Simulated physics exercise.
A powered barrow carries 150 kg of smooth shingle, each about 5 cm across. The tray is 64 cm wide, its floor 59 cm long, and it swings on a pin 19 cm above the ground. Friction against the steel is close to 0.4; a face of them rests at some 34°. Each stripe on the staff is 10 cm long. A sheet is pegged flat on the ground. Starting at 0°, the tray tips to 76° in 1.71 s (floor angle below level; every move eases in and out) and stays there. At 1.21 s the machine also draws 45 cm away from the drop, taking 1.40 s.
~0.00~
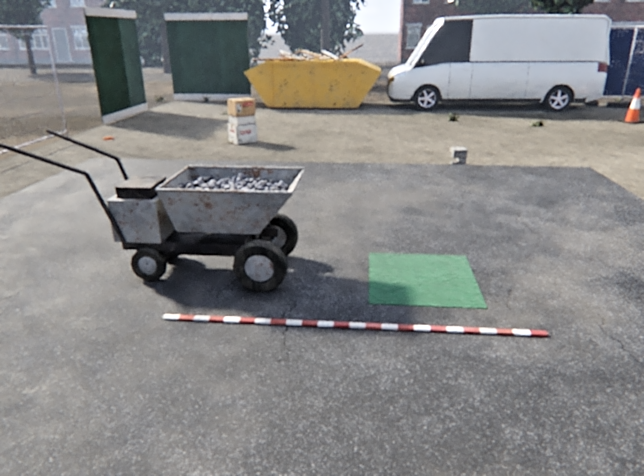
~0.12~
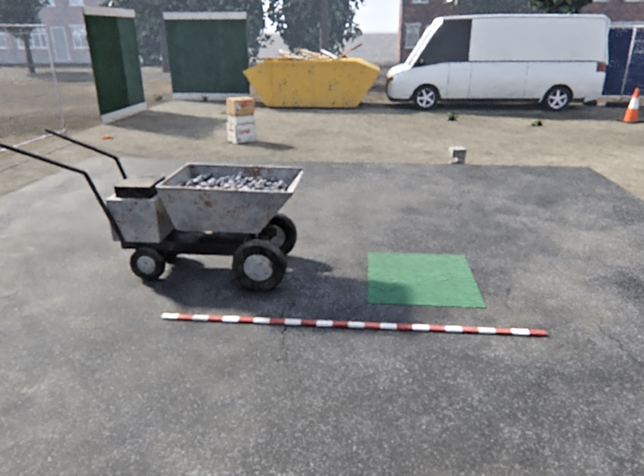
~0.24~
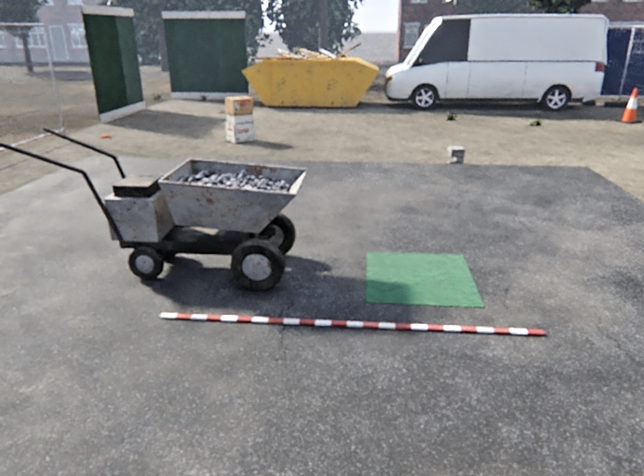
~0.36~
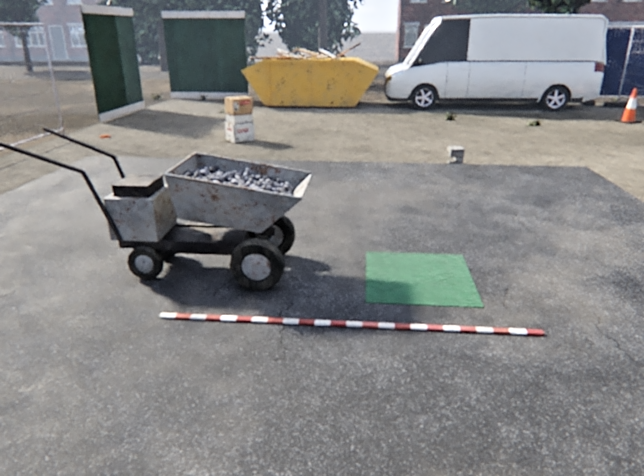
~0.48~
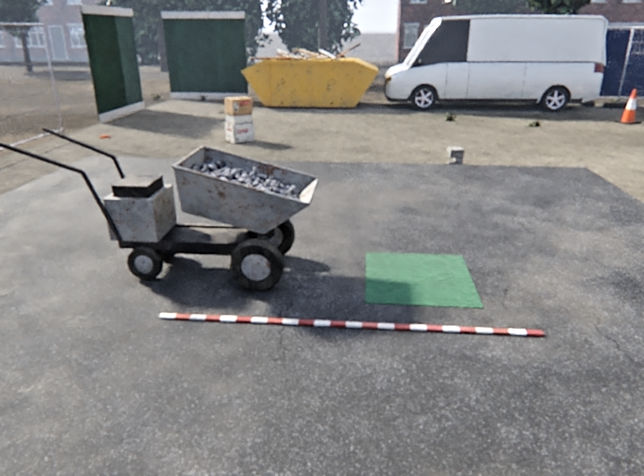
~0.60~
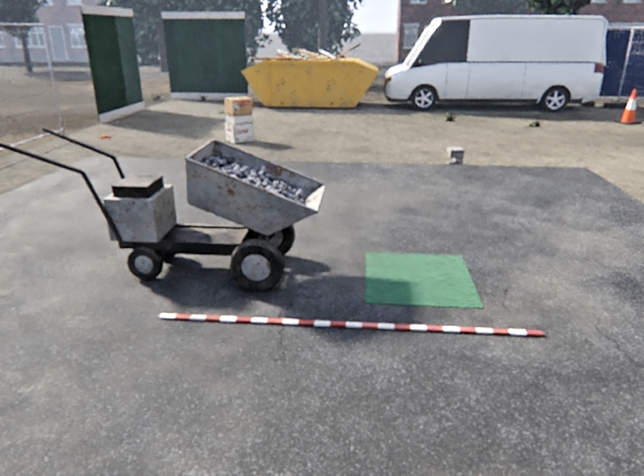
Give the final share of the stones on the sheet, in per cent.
Close to 35 in a hundred.
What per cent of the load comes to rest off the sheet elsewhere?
Near 10 in a hundred.
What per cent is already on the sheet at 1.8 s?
About 35 per cent by then.
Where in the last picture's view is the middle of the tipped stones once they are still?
Their middle is at about (360, 272).
After 1.3 s the floor is at 64°; 97 % in the tray, 3 % short of the sheet; the foremost stones are at (363, 256).
After 1.8 s the floor is at 76°; 28 % in the tray, 32 % short of the sheet, 35 % on the sheet, 5 % off the sheet elsewhere; the foremost stones are at (462, 272).
After 3.1 s the floor is at 76°; 0 % in the tray, 55 % short of the sheet, 34 % on the sheet, 11 % off the sheet elsewhere; the foremost stones are at (529, 274).
After 5.0 s the floor is at 76°; 0 % in the tray, 55 % short of the sheet, 34 % on the sheet, 11 % off the sheet elsewhere; the foremost stones are at (529, 274).
